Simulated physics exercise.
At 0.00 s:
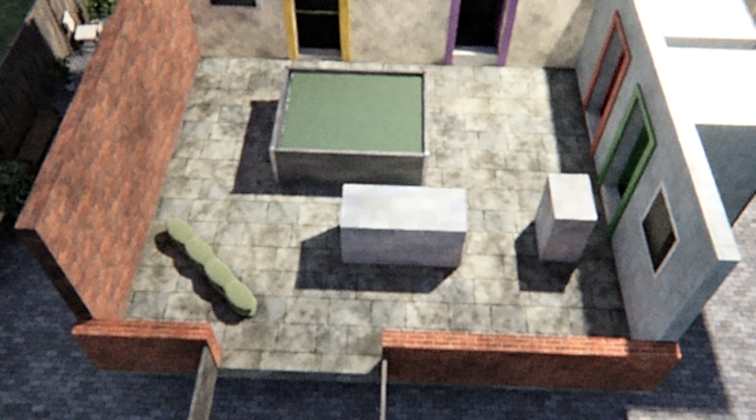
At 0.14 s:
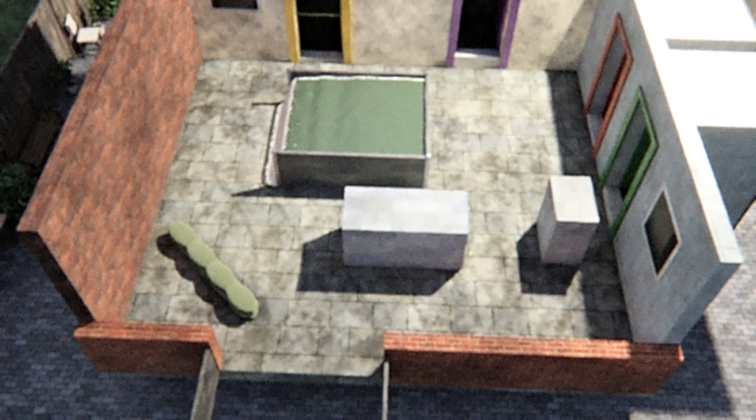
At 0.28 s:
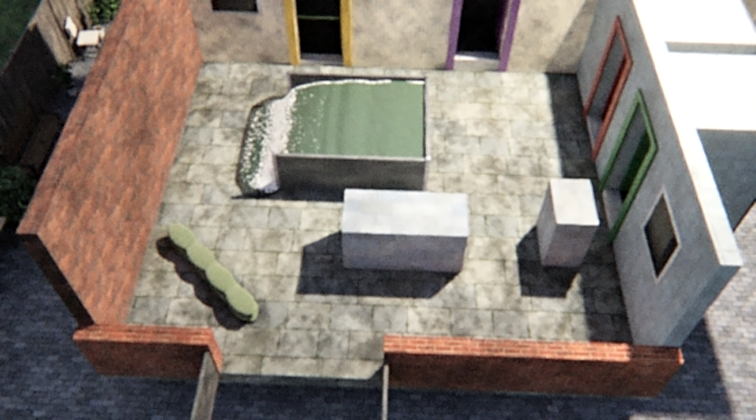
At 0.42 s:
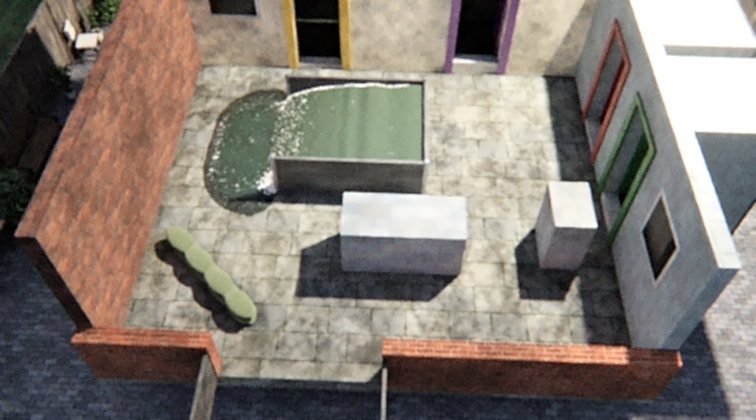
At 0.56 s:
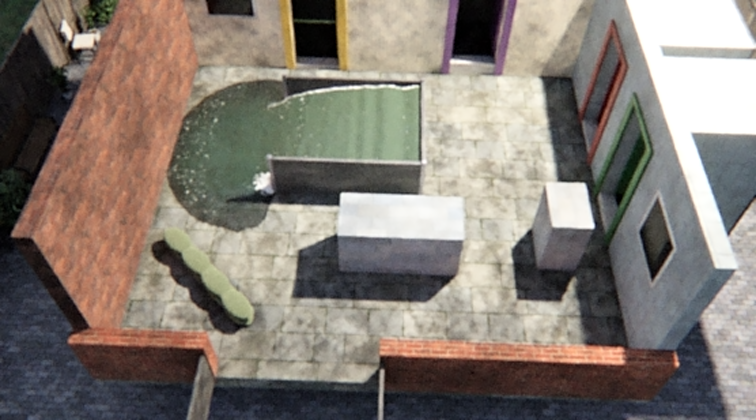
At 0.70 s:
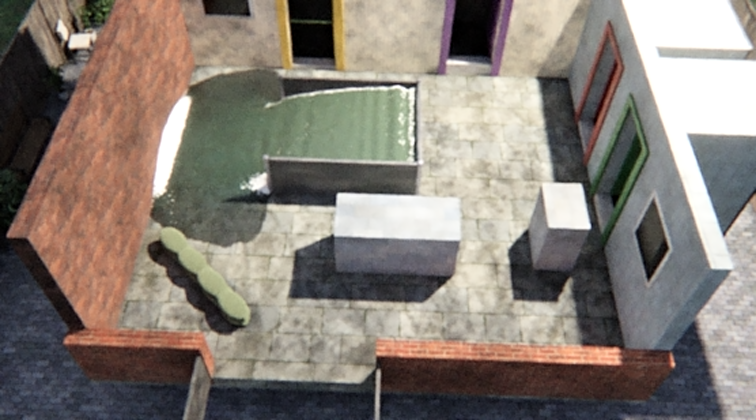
A large open tank of green water in a walled yard gave way on its left side, and the water poured out, spread across the paved floor and reached the brick wall on the left.
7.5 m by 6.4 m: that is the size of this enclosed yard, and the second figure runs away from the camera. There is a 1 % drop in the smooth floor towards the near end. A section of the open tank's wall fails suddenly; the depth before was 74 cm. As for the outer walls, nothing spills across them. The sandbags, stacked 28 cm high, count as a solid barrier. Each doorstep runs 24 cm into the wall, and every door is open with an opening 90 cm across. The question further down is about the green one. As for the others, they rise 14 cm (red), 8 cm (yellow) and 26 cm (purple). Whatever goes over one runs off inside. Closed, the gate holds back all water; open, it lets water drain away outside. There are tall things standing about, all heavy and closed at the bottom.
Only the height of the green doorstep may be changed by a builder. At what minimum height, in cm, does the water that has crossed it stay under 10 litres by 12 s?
From about 14.5 cm.
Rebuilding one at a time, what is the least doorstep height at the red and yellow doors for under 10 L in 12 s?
Some 11.0 cm for red, some 8.5 cm for yellow.
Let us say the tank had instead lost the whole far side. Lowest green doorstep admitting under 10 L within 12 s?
A minimum of about 7.5 cm.
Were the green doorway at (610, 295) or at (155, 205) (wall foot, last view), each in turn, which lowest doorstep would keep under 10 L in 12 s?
Minimums: Roughly 11.5 cm and 33 cm.
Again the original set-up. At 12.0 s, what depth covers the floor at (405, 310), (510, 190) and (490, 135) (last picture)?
First 8, then 6, then 2 cm.
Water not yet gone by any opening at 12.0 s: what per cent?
Roughly 80 %.
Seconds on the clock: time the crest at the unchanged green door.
Approximately 8.0 s.
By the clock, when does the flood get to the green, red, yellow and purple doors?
Green at 5.5 s, red at 4.5 s, yellow at 2.2 s and purple at 3.4 s.
After 1.4 s water covers 20 % of the floor, deepest (51 cm) near (181, 146); it has not reached the green door.
After 3.0 s water covers 45 % of the floor, deepest (40 cm) near (195, 67); it has not reached the green door.
After 12.0 s water covers 95 % of the floor, deepest (14 cm) near (214, 275); 9 cm at the green door, 5 litres in over its 16 cm doorstep.
At the green door as built, the water arrived by 5.3 s and peaked near 18 cm at 8.0 s.
Run again over the same 12 s with other heights there, 20 litres in over 12.5 cm, 3 litres over 17 cm. The limit of 10 litres is kept from about 14.5 cm up.
